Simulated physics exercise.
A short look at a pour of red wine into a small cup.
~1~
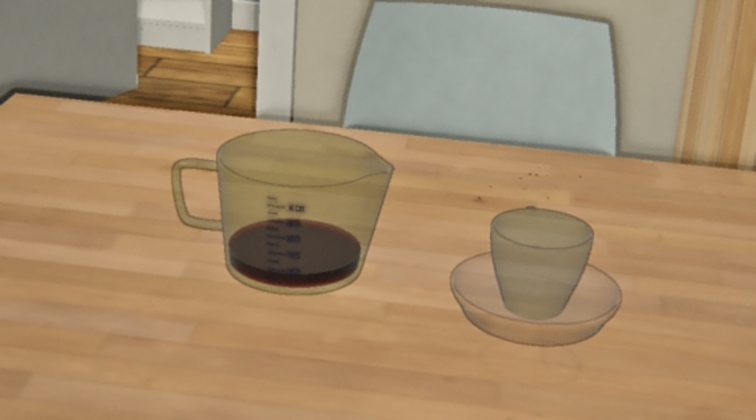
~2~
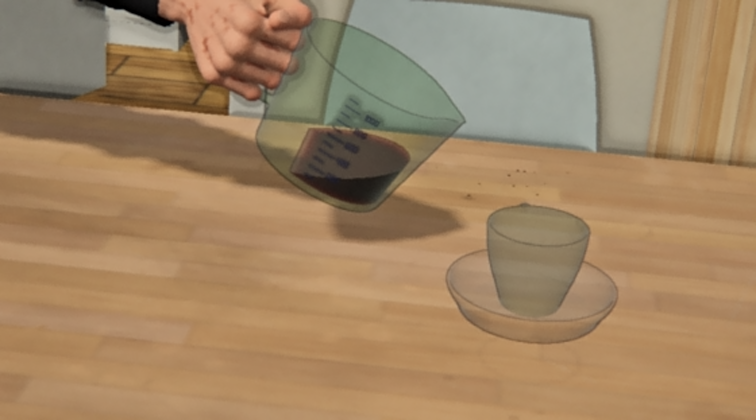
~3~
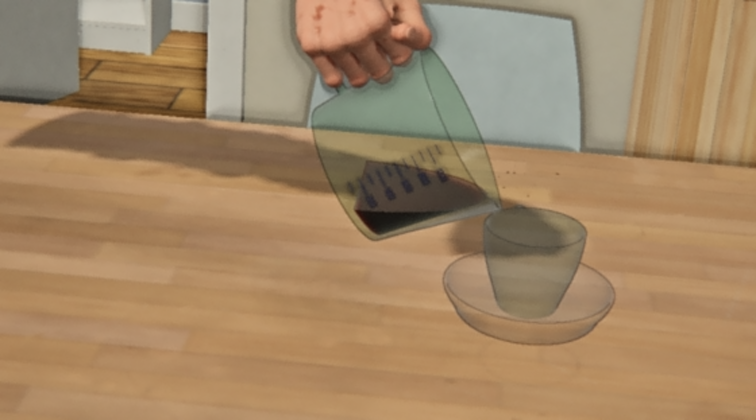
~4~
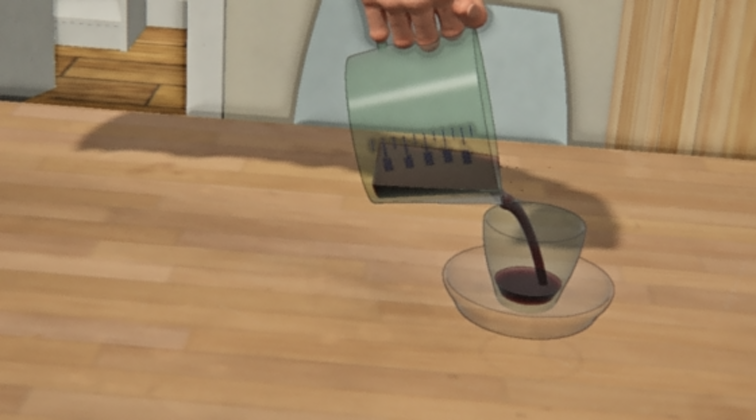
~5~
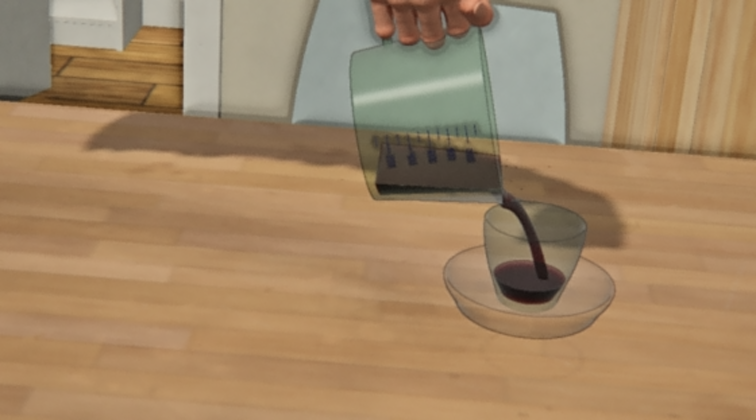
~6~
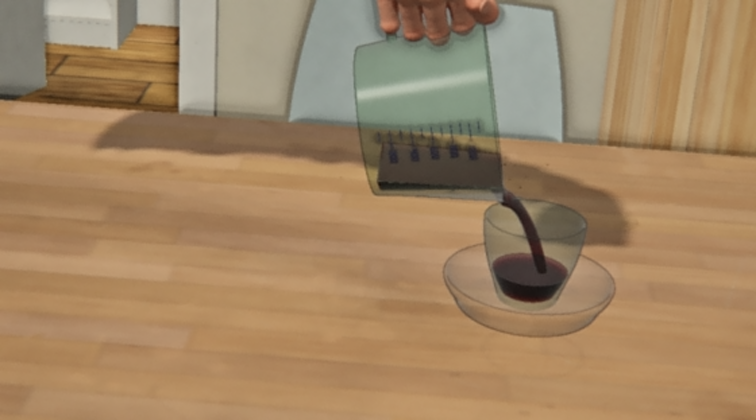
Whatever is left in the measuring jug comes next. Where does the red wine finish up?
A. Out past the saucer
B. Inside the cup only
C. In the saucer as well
Inside the cup only (B).
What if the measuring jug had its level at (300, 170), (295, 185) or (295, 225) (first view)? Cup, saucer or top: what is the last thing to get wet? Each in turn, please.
One after the other: On to the top, past the saucer, saucer too.
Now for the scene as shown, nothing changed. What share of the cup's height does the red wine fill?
Around 65 per cent.
Soon after, the cup is about half full; the saucer is dry.
Later, the cup is about two thirds full; the saucer is dry.
In the end, the cup is about two thirds full; the saucer is dry.
